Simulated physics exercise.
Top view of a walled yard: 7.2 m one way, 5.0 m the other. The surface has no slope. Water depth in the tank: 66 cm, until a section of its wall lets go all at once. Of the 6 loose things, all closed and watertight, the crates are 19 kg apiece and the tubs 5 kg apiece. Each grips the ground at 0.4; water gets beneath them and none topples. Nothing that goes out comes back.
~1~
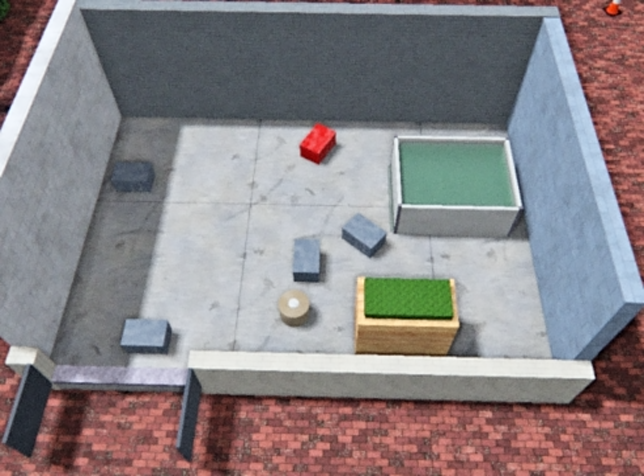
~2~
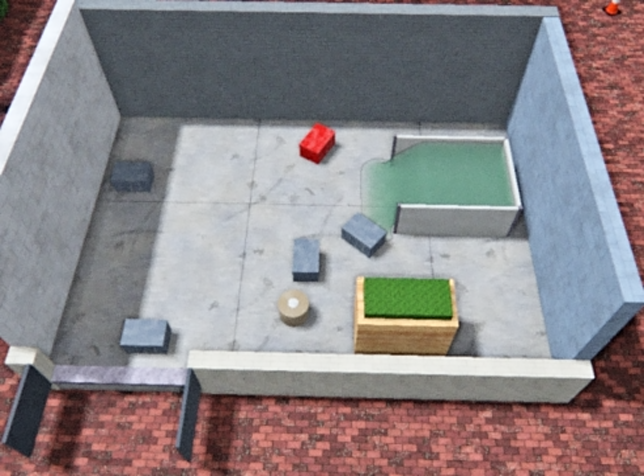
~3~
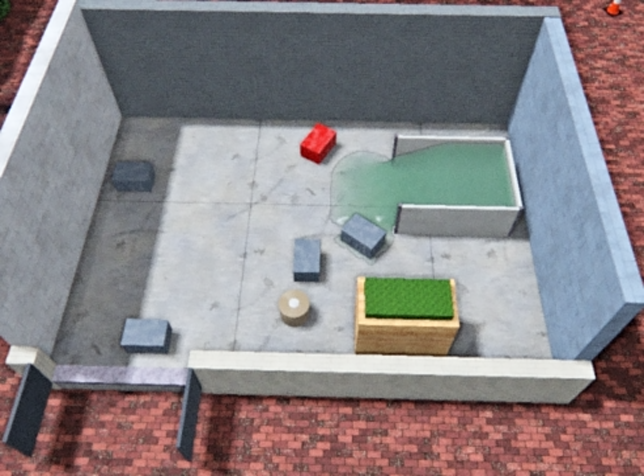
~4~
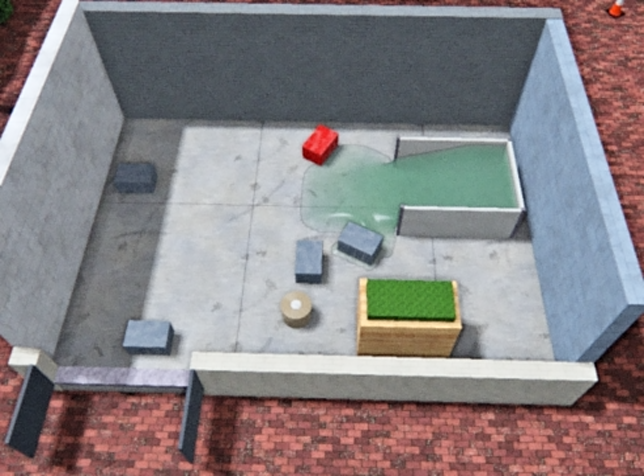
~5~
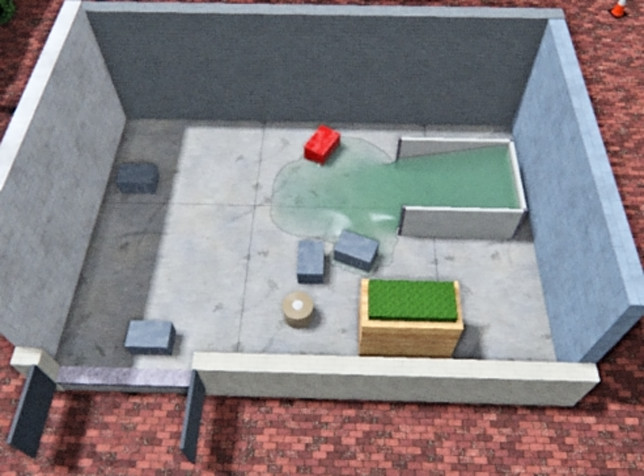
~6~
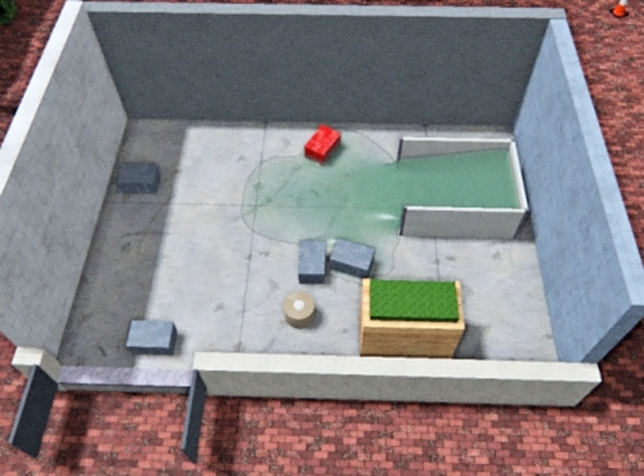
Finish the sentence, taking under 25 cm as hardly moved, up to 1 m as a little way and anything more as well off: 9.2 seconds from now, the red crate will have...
The red crate will have travelled well off.
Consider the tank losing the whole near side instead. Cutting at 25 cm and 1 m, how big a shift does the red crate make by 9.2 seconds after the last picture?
The red crate remains in place.
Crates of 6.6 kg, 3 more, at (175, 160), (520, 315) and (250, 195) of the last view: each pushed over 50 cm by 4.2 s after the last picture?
Beyond it, within it, beyond it.
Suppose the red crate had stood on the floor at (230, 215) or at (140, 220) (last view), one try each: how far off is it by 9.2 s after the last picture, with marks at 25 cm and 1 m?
I'd expect that it gets borne away first and gets borne away second.
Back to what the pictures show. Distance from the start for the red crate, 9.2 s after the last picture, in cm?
350 cm.
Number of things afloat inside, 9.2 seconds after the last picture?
At that time, 1.
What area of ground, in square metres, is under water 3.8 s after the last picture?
My estimate is roughly 28 m2.
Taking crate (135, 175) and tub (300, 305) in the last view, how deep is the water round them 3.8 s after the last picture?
About 12 and 3 cm.
Then, 1.2 s after the last picture the red crate is near (236, 115), 1.7 m from its start, aground; 0 of 6 are out; 0 afloat.
Then, 3.8 s after the last picture the red crate is near (135, 130), 3.4 m from its start, afloat; 0 of 6 are out; 2 afloat.
Then, 6.2 s after the last picture the red crate is near (136, 143), 3.3 m from its start, aground; 1 of 6 are out; 1 afloat.
Then, 9.2 s after the last picture the red crate is near (136, 143), 3.3 m from its start, aground; 1 of 6 are out; 1 afloat.
